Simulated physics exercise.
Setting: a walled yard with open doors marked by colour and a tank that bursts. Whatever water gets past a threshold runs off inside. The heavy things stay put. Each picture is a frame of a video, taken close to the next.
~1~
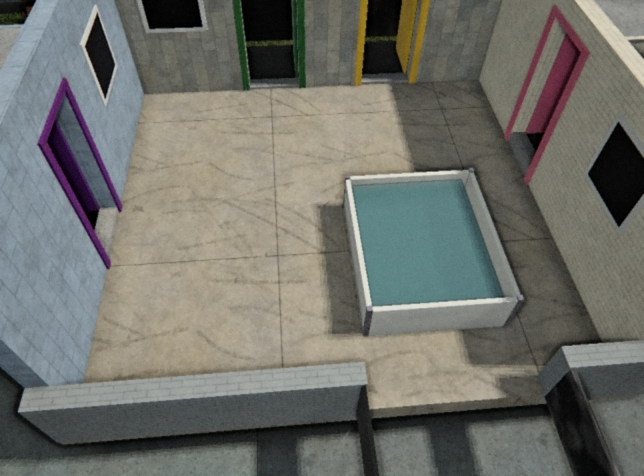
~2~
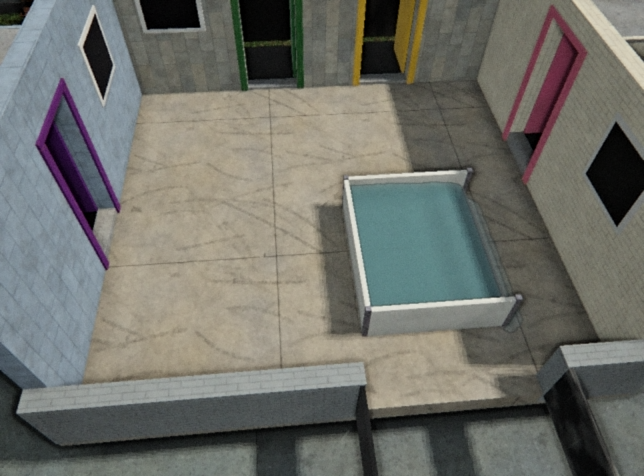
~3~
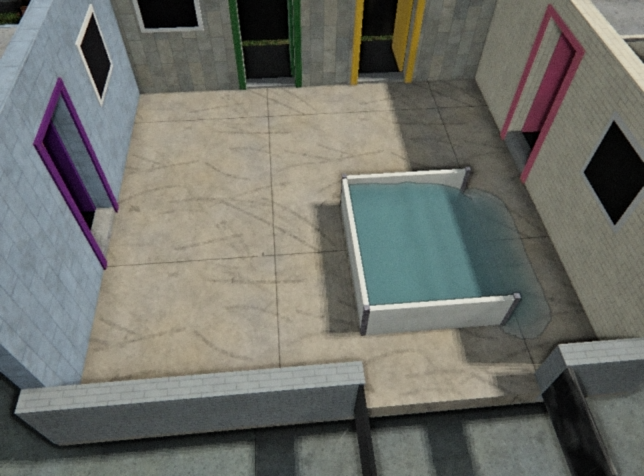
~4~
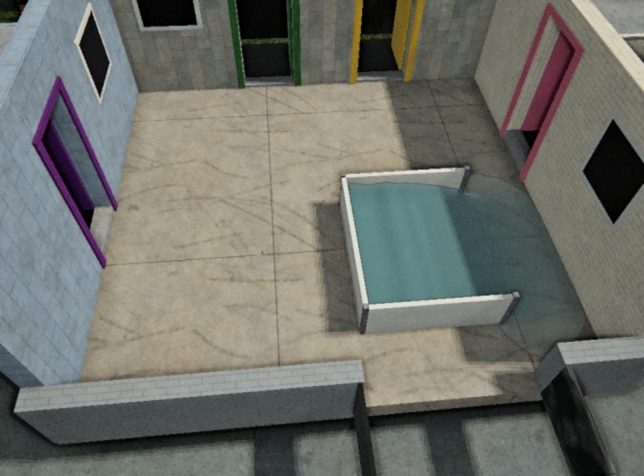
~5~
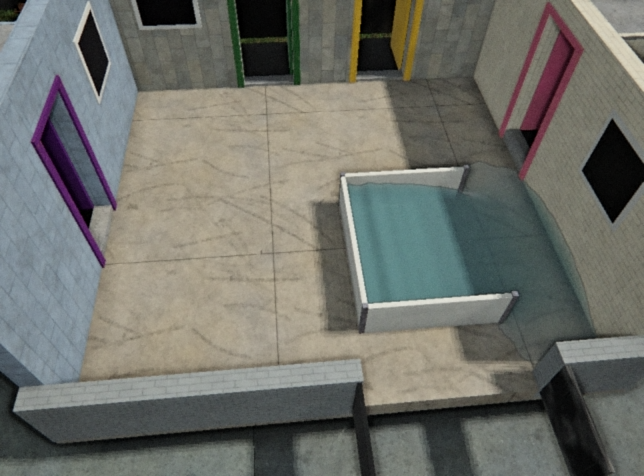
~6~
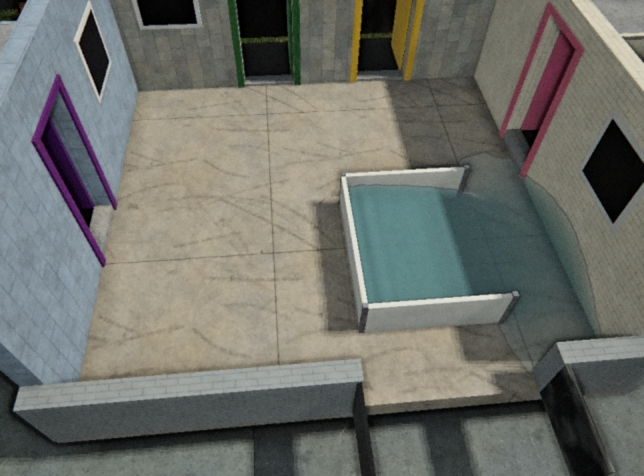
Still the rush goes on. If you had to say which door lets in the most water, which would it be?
I would say the yellow door.
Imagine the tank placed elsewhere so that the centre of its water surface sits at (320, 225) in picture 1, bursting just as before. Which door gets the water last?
The purple door.
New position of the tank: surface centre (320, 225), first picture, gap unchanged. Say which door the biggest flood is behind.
The one in yellow.
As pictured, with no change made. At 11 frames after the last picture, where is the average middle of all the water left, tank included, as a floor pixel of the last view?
Around pixel (480, 242).
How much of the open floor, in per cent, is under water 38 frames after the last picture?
That works out to some 70 in a hundred.
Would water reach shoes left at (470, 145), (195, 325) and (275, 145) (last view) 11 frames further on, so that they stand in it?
One after the other: Awash, dry, not flooded.
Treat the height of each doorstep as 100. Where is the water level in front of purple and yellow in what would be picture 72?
Near 40 per cent and 100 per cent, respectively.
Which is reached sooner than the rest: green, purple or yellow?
The yellow one.
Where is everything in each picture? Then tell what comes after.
In the first picture, still water in the water tank at (425, 237).
In the second picture, water pours out at (480, 249) and has run to (511, 324).
In the third picture, the front is at (531, 330), out from the gap at (478, 249).
In the fourth picture, water pours out at (477, 248) and has run to a hidden place.
In the fifth picture, the front is at a hidden place, out from the gap at (476, 248).
In the sixth picture, the front is at (514, 161), out from the gap at (477, 248).
A moment on, water covers 10 % of the floor; pink door wet at the sill, nothing in, green door not reached, yellow door not reached, purple door not reached.
Next, water covers 25 % of the floor; pink door wet at the sill, nothing in, green door not reached, yellow door not reached, purple door not reached.
Then, water covers 45 % of the floor; pink door wet at the sill, nothing in, green door wet at the sill, nothing in, yellow door a trickle in, purple door not reached.
Later, water covers 70 % of the floor; pink door wet at the sill, nothing in, green door wet at the sill, nothing in, yellow door some in, purple door wet at the sill, nothing in.
In the end, water covers 90 % of the floor; pink door wet at the sill, nothing in, green door wet at the sill, nothing in, yellow door some in, purple door wet at the sill, nothing in; the yellow door has let in the most.
